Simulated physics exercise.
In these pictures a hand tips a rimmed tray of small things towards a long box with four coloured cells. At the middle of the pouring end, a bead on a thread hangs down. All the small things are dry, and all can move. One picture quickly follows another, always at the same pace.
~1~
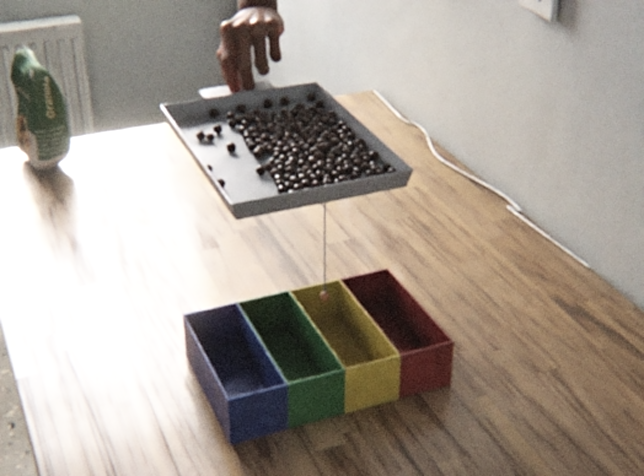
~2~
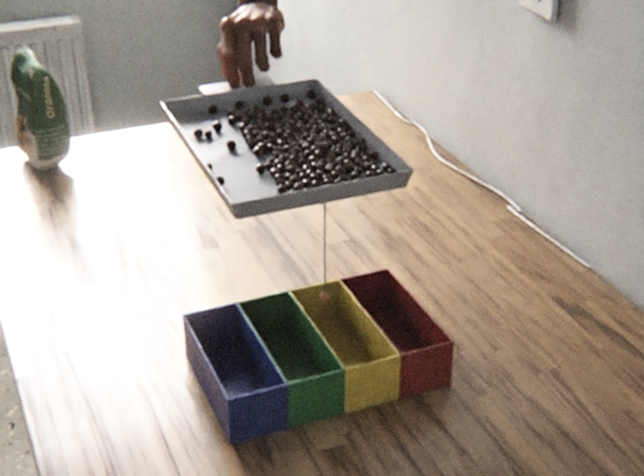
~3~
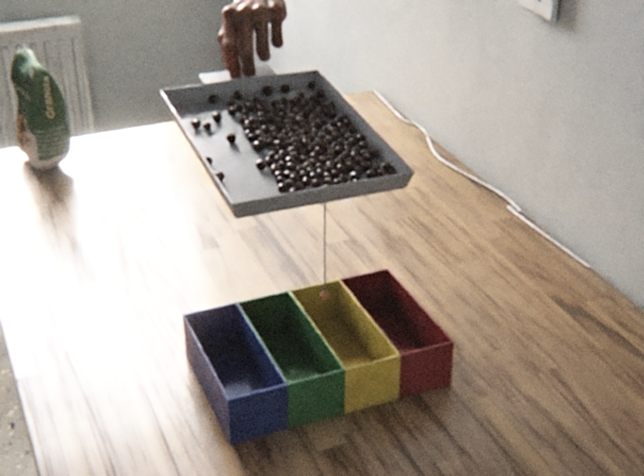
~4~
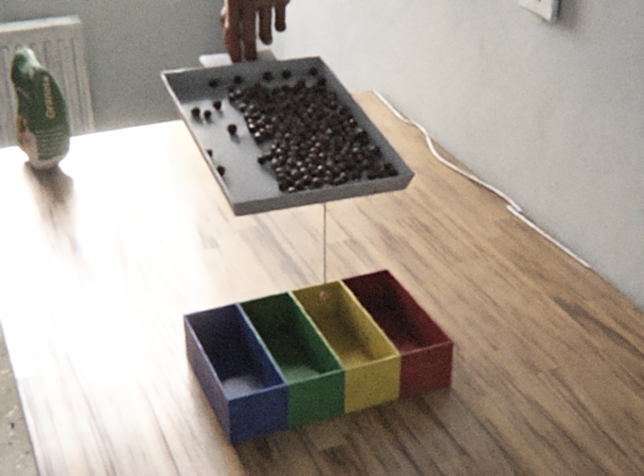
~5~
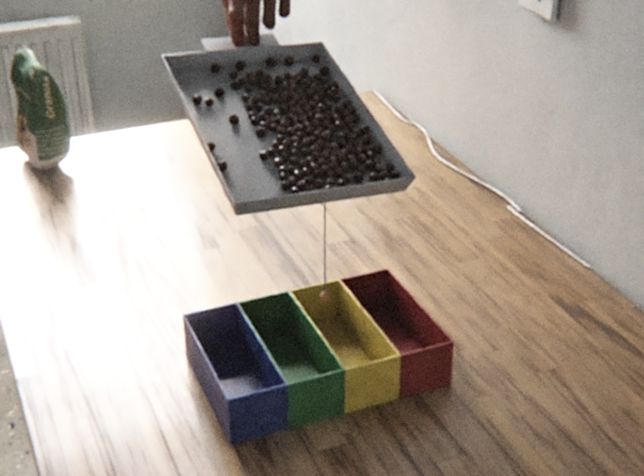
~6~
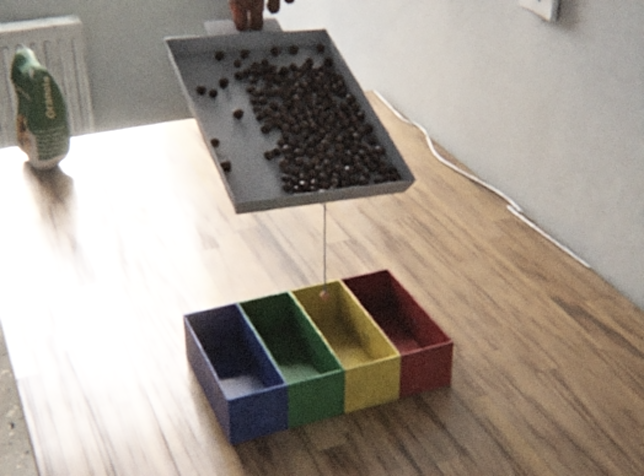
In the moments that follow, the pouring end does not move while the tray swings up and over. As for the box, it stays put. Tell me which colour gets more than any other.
The red one gets the most.
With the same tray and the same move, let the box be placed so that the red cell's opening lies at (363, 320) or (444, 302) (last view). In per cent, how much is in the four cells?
First placement near 50 percent, second near 100 percent.
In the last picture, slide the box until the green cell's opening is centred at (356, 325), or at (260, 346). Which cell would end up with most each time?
The cell in yellow; the red cell.
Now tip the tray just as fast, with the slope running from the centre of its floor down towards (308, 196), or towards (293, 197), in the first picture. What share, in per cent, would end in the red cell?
About 20 % and about 0 %.
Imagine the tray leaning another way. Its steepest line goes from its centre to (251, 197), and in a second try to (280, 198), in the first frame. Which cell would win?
First: Blue. Second: The blue cell.
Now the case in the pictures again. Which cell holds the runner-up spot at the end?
Runner-up: That yellow cell.
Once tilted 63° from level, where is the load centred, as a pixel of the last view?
The load is centred around (362, 175).
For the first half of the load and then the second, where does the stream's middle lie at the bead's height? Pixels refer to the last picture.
Early half (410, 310), late half (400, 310).
Soon, tray tipped steeply; most on the tray; a stray few in the red cell; a small part falling or outside the box.
A while on, tray tipped past a quarter turn; a small part on the tray; about a third in the red cell; about a quarter in the yellow cell; a small part in the green cell; about a third falling or outside the box.
Towards the end, tray tipped past a quarter turn; about half in the red cell; about a quarter in the yellow cell; a small part in the green cell; a stray few in the blue cell; about a quarter falling or outside the box.
Finally, tray tipped past a quarter turn; about half in the red cell; about a quarter in the yellow cell; a small part in the green cell; a stray few in the blue cell; about a quarter outside the box.
